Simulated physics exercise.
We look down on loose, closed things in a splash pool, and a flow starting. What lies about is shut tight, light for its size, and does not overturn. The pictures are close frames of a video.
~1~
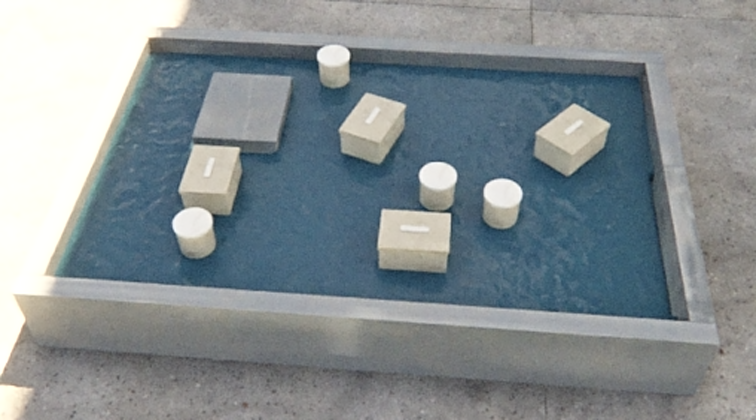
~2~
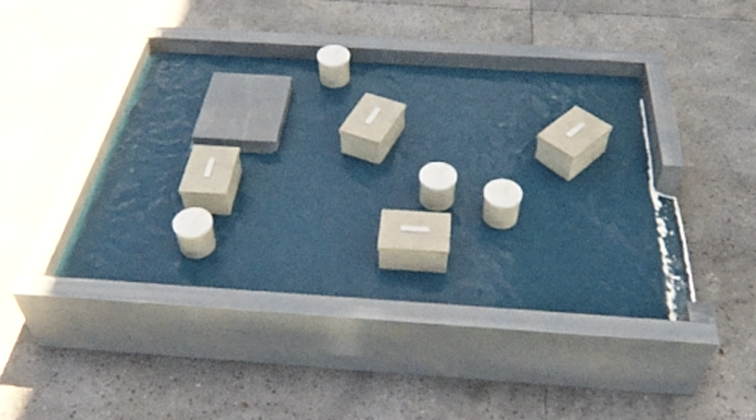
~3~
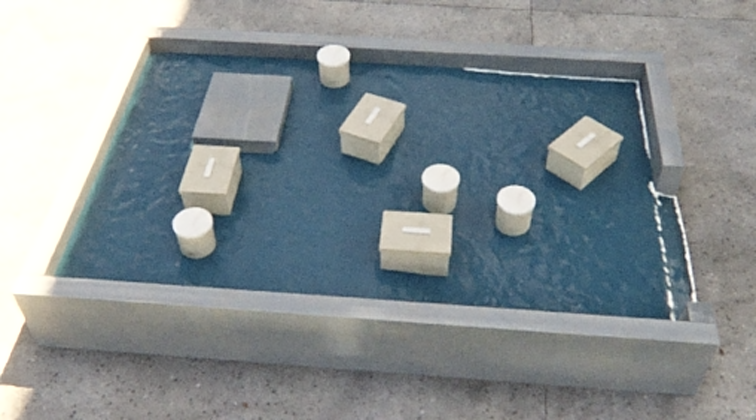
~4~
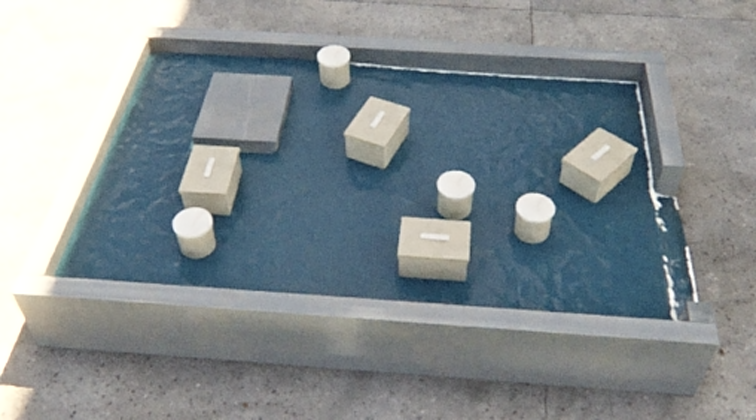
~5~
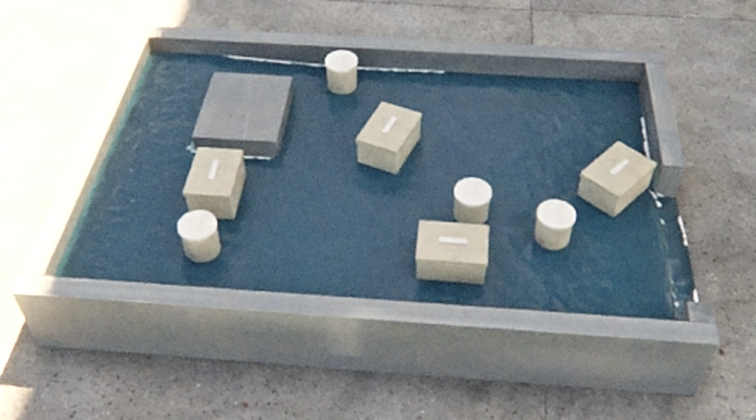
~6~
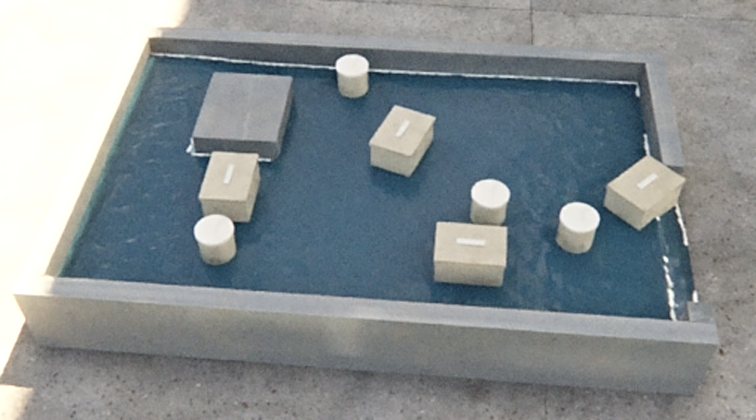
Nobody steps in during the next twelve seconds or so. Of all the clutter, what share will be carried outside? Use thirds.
It is from one to two thirds.
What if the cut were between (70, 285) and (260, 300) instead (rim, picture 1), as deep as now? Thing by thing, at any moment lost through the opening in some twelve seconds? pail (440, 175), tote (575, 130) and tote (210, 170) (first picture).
In turn: Through, inside, through.
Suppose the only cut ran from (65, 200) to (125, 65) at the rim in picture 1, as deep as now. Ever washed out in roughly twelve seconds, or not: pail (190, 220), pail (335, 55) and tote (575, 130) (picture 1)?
In that order: Through, out, left behind.
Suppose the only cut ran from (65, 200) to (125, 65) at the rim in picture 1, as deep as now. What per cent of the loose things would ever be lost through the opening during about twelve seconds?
Roughly 50 per cent.
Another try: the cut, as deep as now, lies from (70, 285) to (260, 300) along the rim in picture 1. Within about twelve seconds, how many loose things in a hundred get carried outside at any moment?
I make it 60 per cent.
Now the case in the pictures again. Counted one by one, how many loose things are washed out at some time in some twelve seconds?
That makes 4.
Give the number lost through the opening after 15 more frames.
That makes 4.
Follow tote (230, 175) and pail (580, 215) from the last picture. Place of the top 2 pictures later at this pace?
Roughly at (261, 177) and (632, 227).
A moment on, 1 of 8 are out; 7 afloat.
Next, 2 of 8 are out; 6 afloat.
Later, 4 of 8 are out; 4 afloat.
In the end, 4 of 8 are out; 4 afloat.
